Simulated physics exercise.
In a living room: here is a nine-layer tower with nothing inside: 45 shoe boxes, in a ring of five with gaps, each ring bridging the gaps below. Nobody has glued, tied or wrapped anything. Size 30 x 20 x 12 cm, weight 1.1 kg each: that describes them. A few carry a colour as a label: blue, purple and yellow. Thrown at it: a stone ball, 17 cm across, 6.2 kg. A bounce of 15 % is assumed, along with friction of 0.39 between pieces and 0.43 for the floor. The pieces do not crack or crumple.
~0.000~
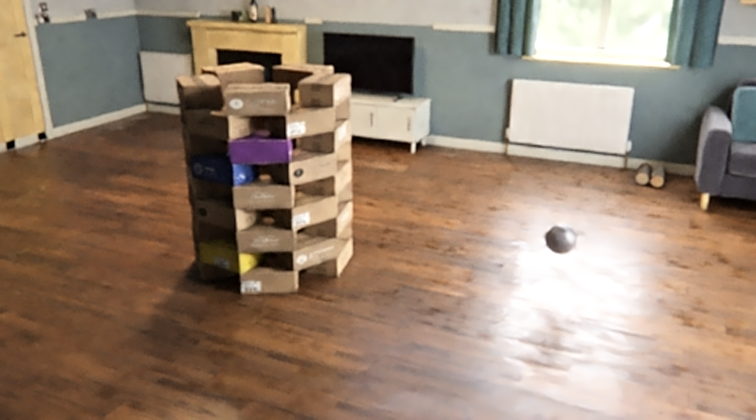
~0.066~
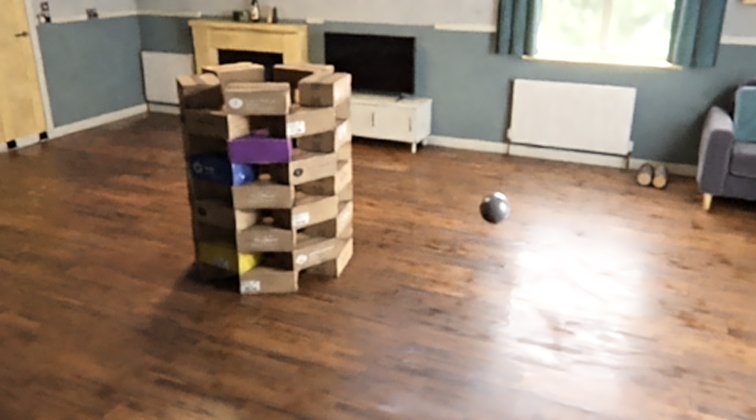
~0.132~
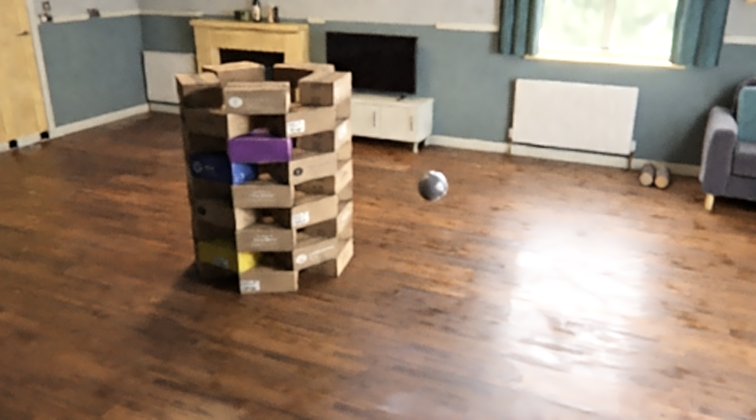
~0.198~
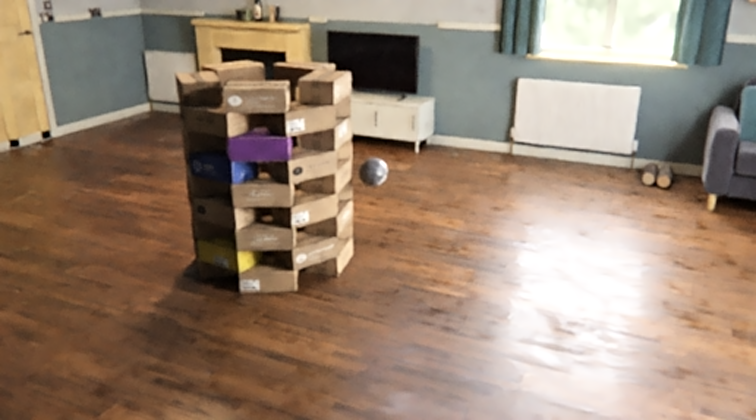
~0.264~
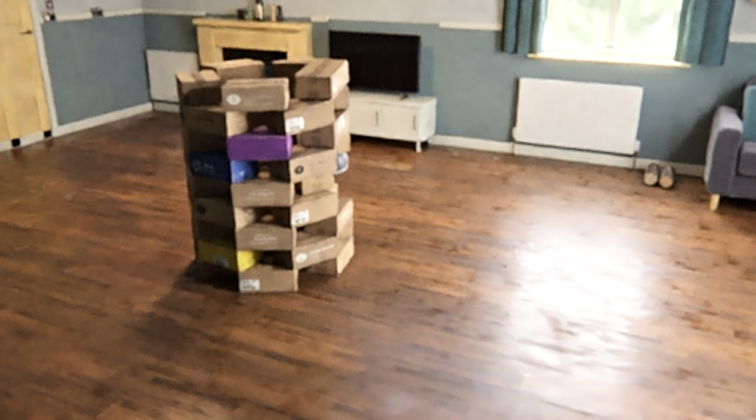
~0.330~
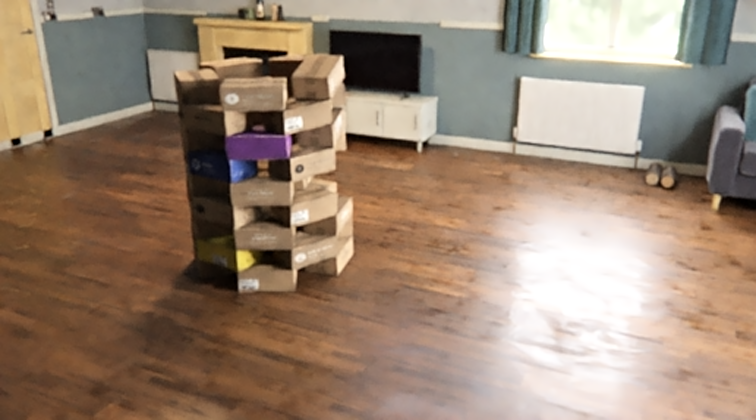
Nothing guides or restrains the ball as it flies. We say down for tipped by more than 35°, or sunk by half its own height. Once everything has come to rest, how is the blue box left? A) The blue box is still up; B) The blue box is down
The blue box is still up (A).
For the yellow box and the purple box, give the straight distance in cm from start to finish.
The yellow one ends 0 cm from its start and the purple one 10 cm.
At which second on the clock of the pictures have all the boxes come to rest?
Near 3.5 s.
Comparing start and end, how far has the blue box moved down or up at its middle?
It finishes some 0 cm lower than at the start.
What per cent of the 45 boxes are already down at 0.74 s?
At that instant, 20 percent.
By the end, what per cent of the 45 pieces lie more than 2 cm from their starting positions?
Shifted: 60 per cent.
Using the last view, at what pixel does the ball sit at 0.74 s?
Near (285, 182).
Around 0.44 s, ball still moving; none of the 45 boxes down, 23 disturbed; blue box unmoved.
Around 0.74 s, ball still moving; 8 of the 45 boxes down; blue box unmoved; purple box tipped 13°.
Around 1.36 s, ball still moving; 10 of the 45 boxes down; blue box unmoved; purple box tipped 23°.
Around 2.06 s, ball still moving; 13 of the 45 boxes down; blue box unmoved; purple box displaced 8 cm.
Finally (3.7 s), ball rolling away; 13 of the 45 boxes down; blue box unmoved; purple box displaced 8 cm; yellow box unmoved. Seen by the last camera, middles, blue box near (223, 163), purple box near (267, 139).
